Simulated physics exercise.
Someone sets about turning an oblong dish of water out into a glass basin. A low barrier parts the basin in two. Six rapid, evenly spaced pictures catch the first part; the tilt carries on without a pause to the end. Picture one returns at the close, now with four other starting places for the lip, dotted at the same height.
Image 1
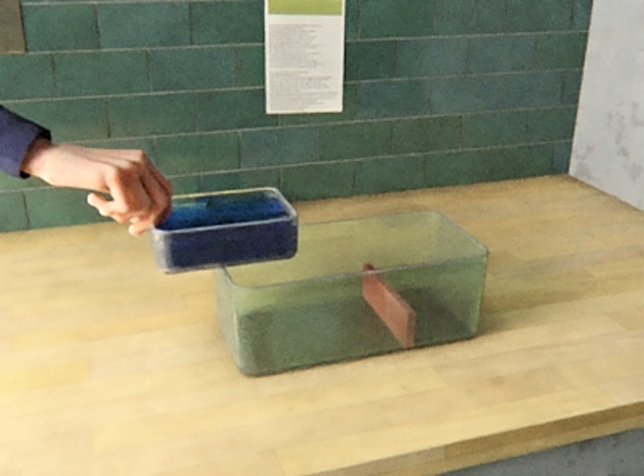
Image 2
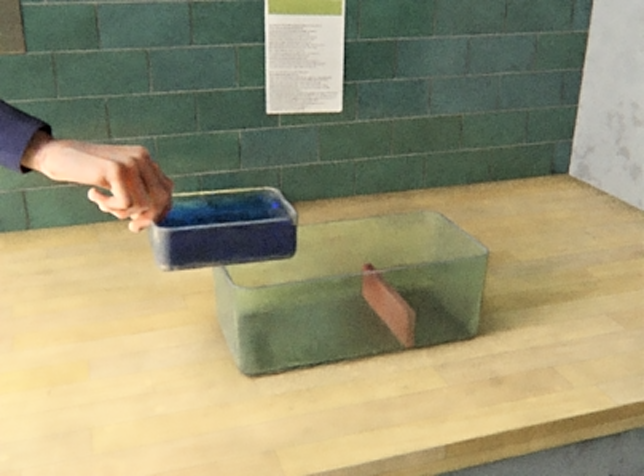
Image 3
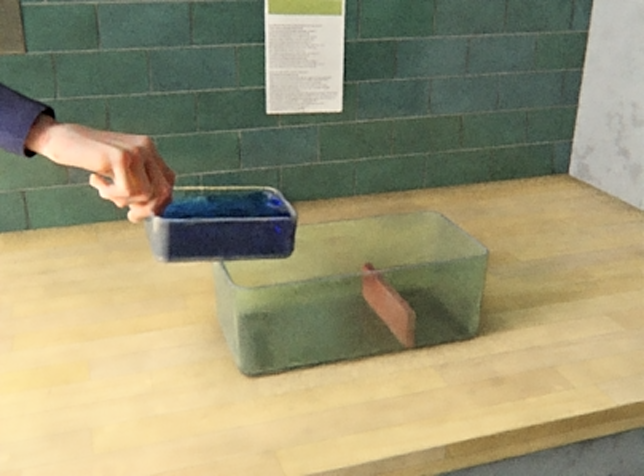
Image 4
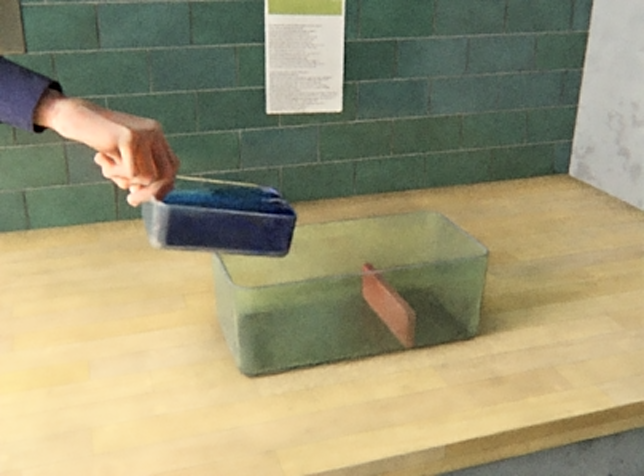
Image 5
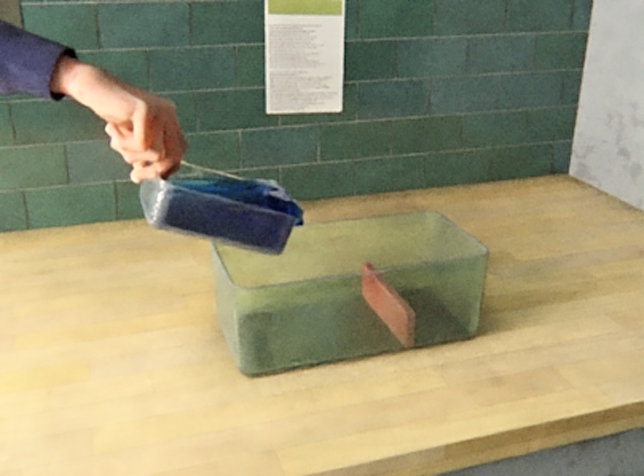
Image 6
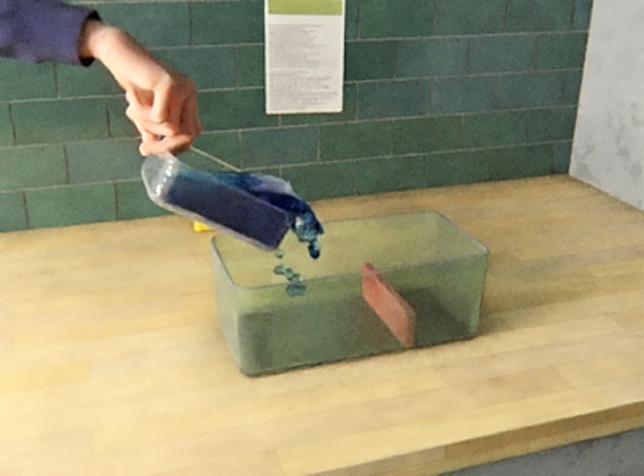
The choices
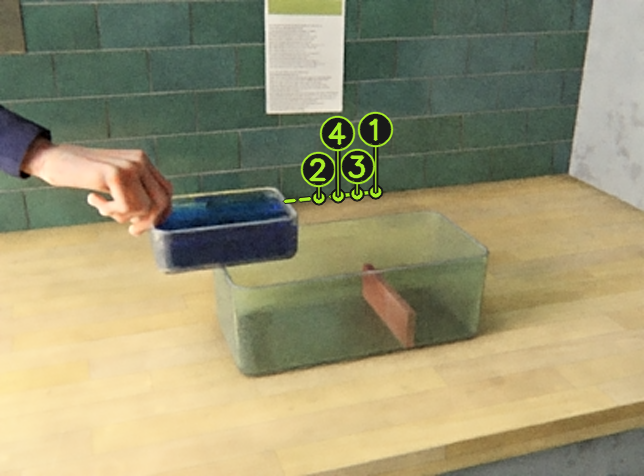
A hand in a dark blue sleeve, seen from slightly above in a steady view, holds a small oblong dish of deep blue water over a pale wooden counter before green tiles. Below and right sits a larger greenish glass basin, parted by a low reddish-brown barrier. The hand holds the dish nearly level, then rises and tilts it rightward, and blue water slips over its lip in dangling blobs above the basin's left part.
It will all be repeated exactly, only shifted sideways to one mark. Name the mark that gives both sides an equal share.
2 beats the others.
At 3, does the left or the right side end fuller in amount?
The right side.
In lime, 1 at (375, 191); 2 at (318, 197); 3 at (357, 193); 4 at (338, 195).
With 1, about 25 % ends left of the wall and 74 % right of it.
With 2, about 49 % ends left of the wall and 50 % right of it.
With 3, about 13 % ends left of the wall and 85 % right of it.
With 4, about 28 % ends left of the wall and 70 % right of it.
